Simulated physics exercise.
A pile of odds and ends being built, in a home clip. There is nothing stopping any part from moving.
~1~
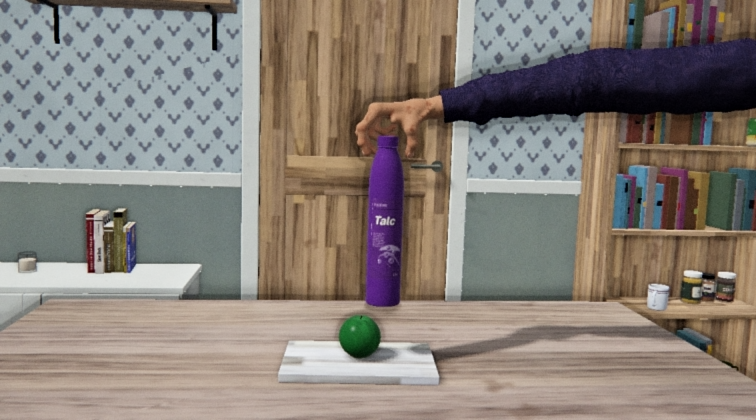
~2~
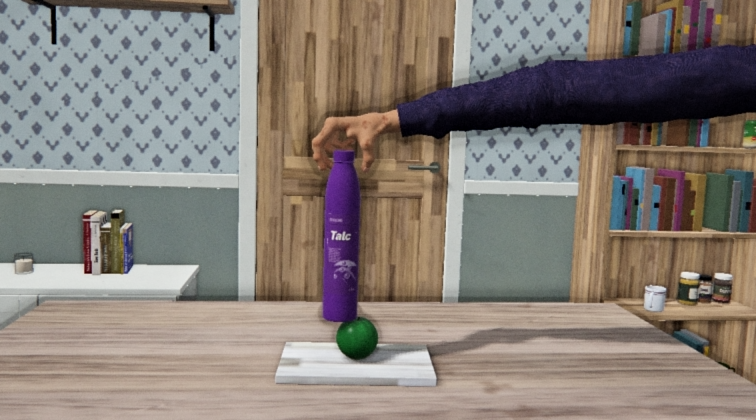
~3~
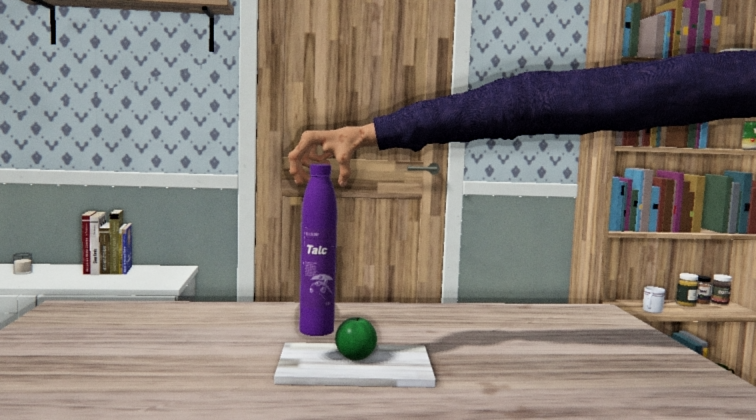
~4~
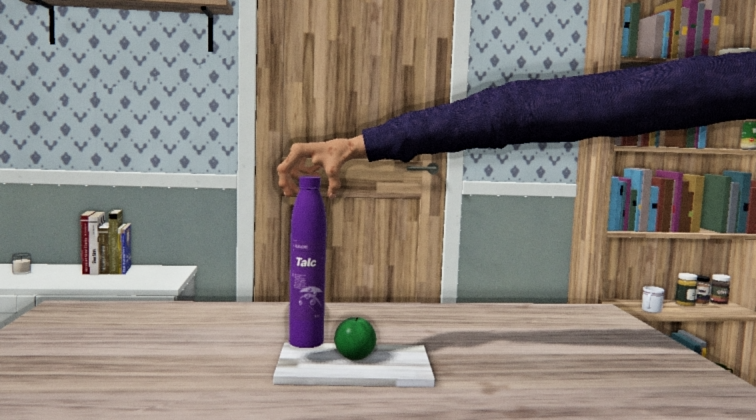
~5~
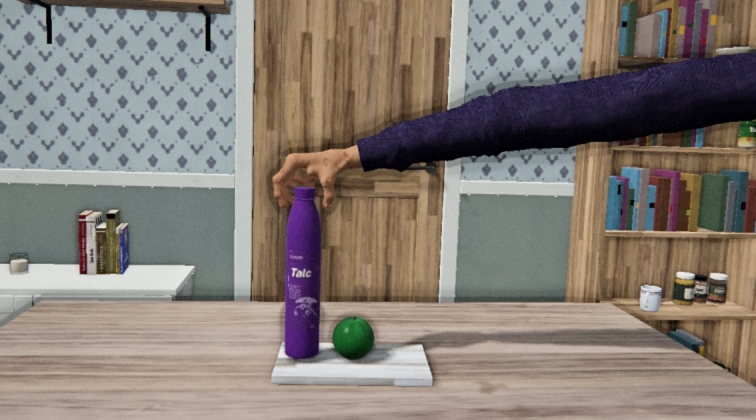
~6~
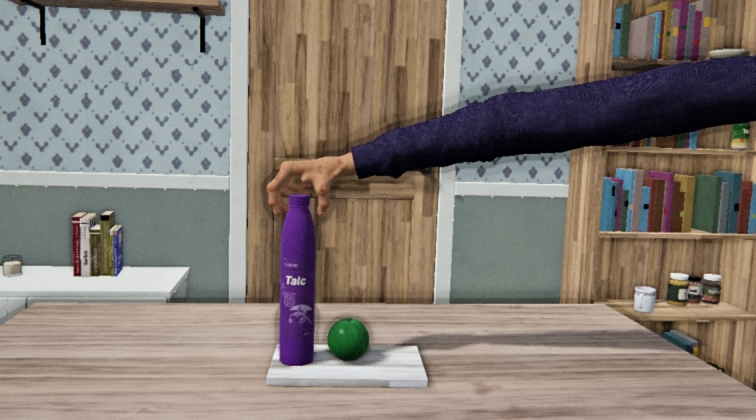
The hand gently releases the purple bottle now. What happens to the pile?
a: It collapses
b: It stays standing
It stays standing.
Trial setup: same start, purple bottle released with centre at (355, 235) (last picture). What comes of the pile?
Well, it topples after that.
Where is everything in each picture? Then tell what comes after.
In the first picture, still above its spot; purple bottle (385, 220); green apple (360, 336).
In the second picture, still above its spot; purple bottle (342, 235); green apple (357, 338).
In the third picture, still above its spot; purple bottle (319, 249); green apple (356, 338).
In the fourth picture, still above its spot; purple bottle (308, 261); green apple (355, 338).
In the fifth picture, still above its spot; purple bottle (303, 272); green apple (353, 338).
In the sixth picture, in place under the hand; purple bottle (298, 279); green apple (348, 339).
Then, 0.20 s after the last picture, nothing has stirred.
Then, 0.40 s after the last picture, purple bottle resting near (298, 279).
At rest, all 3 in place. Seen from the same camera at the end, purple bottle near (298, 279). The pile stays up.
